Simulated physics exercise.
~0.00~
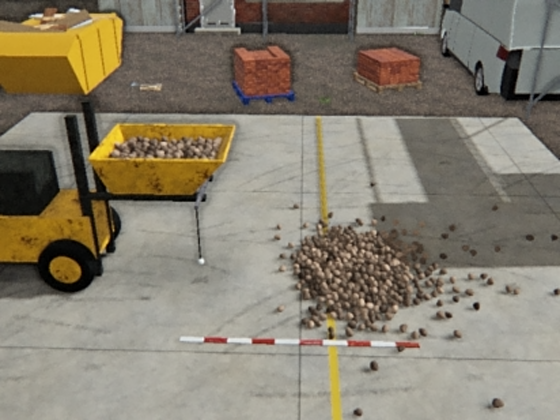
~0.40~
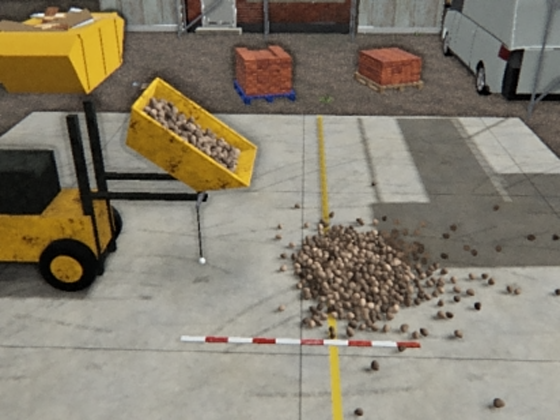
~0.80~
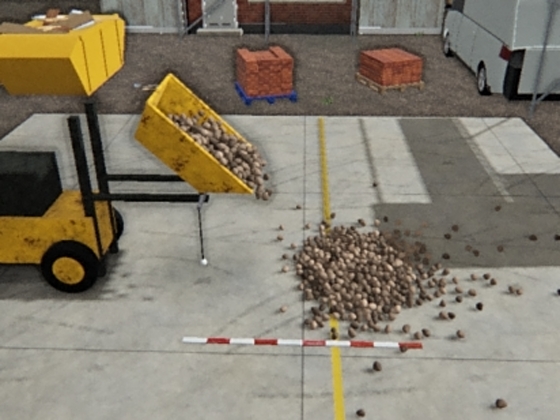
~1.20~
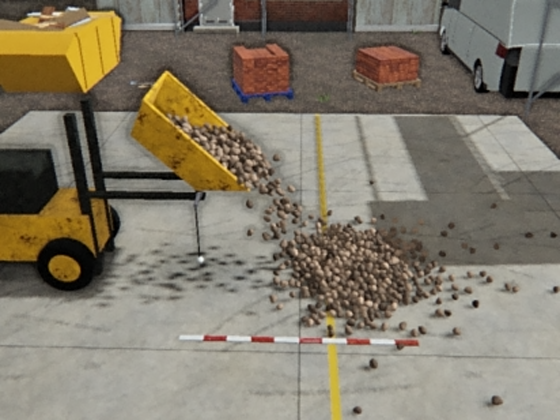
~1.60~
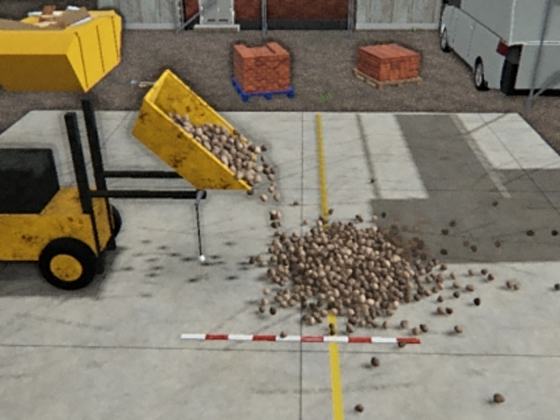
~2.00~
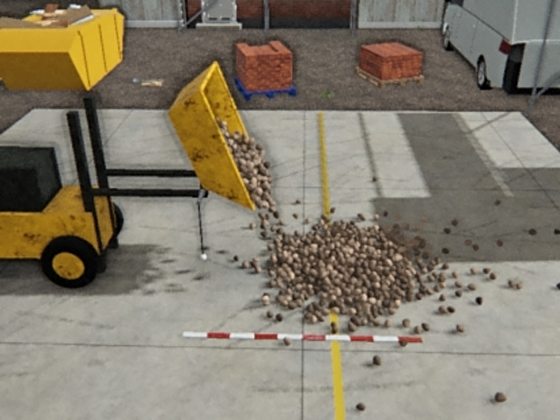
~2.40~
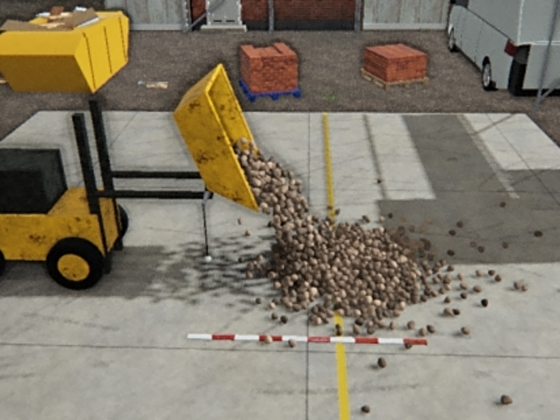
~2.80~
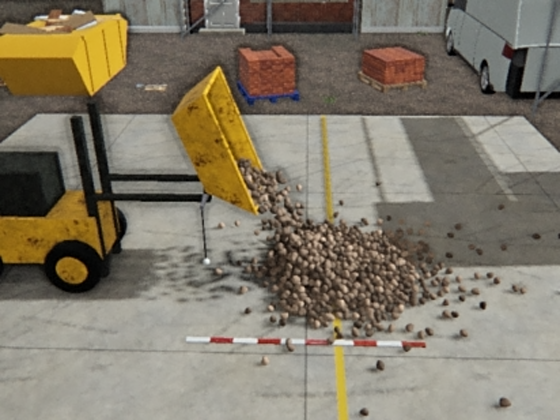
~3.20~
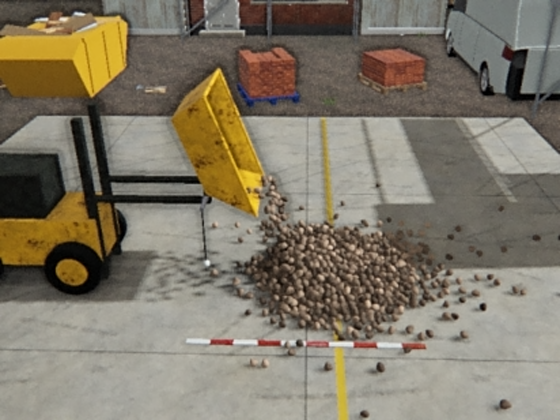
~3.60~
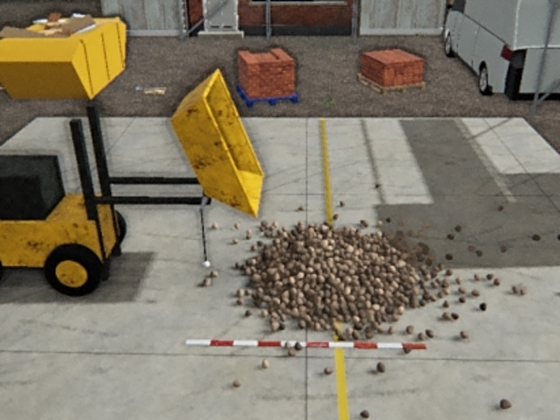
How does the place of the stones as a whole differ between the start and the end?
At the start some of the stones were up in the yellow skip on the left and the rest lay on the ground. By the end they were all on the ground, so as a whole they were lower and farther to the right.
